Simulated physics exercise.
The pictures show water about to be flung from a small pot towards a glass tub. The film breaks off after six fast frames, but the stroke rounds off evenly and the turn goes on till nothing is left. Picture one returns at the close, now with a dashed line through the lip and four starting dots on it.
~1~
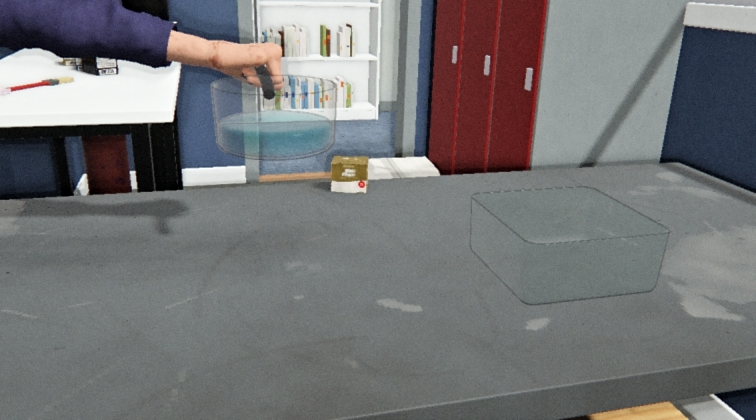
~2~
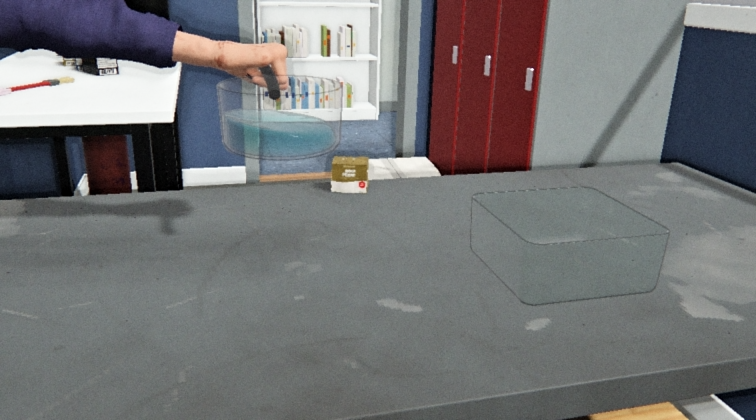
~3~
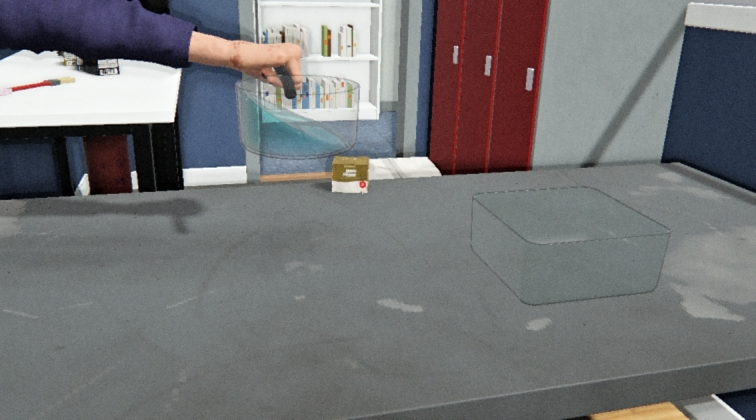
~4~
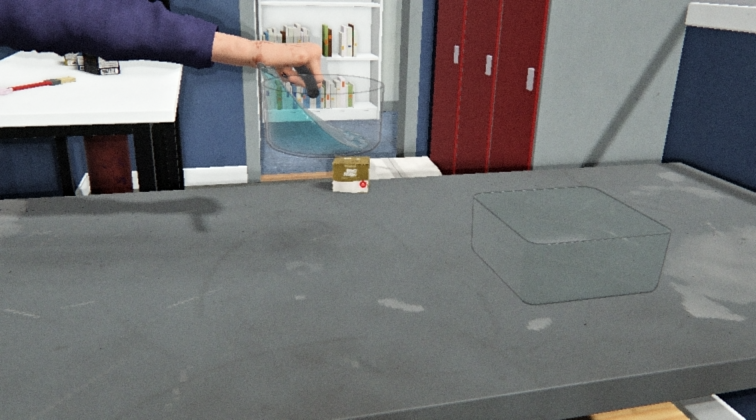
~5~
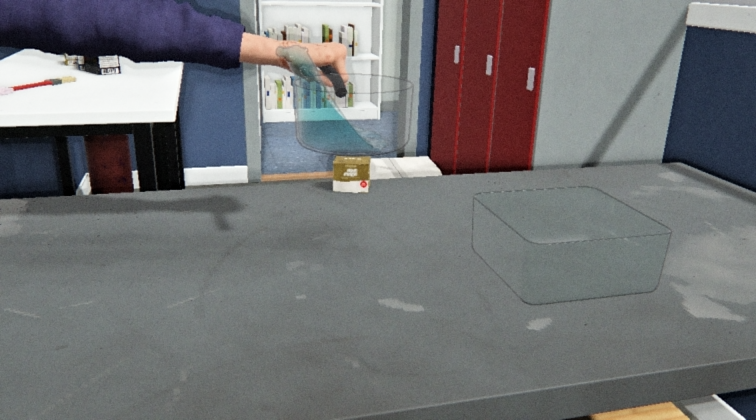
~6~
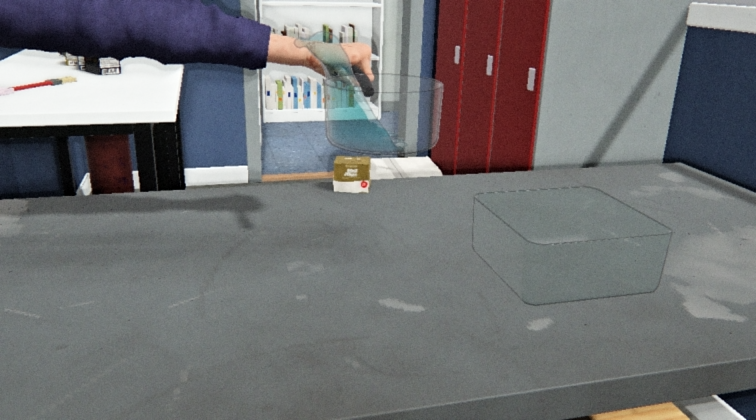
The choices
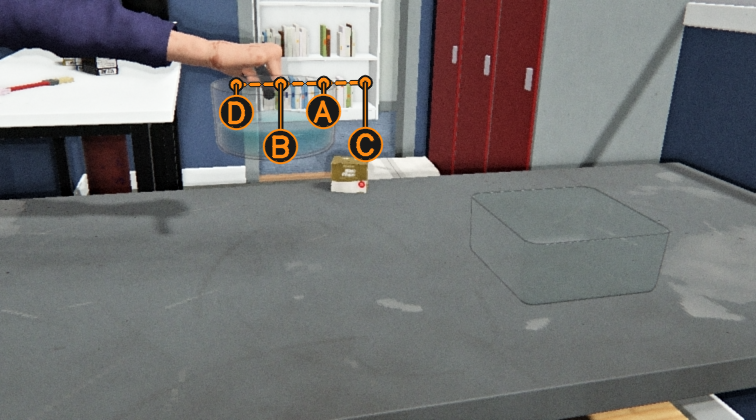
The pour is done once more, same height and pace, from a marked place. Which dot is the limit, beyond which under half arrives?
C.
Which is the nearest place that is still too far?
Place A.
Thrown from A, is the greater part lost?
Yes, that goes wrong.
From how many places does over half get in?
One of the four.
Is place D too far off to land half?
Yes, that goes wrong.
On the marked copy, A at (323, 83); B at (280, 84); C at (365, 82); D at (236, 84).
Choosing A, about 24 % lands in the tub, 60 % falls short and 15 % goes beside or beyond.
Choosing B, about 10 % lands in the tub, 81 % falls short and 10 % goes beside or beyond.
Choosing C, about 67 % lands in the tub, 11 % falls short and 22 % goes beside or beyond.
Choosing D, about 8 % lands in the tub, 86 % falls short and 7 % goes beside or beyond.
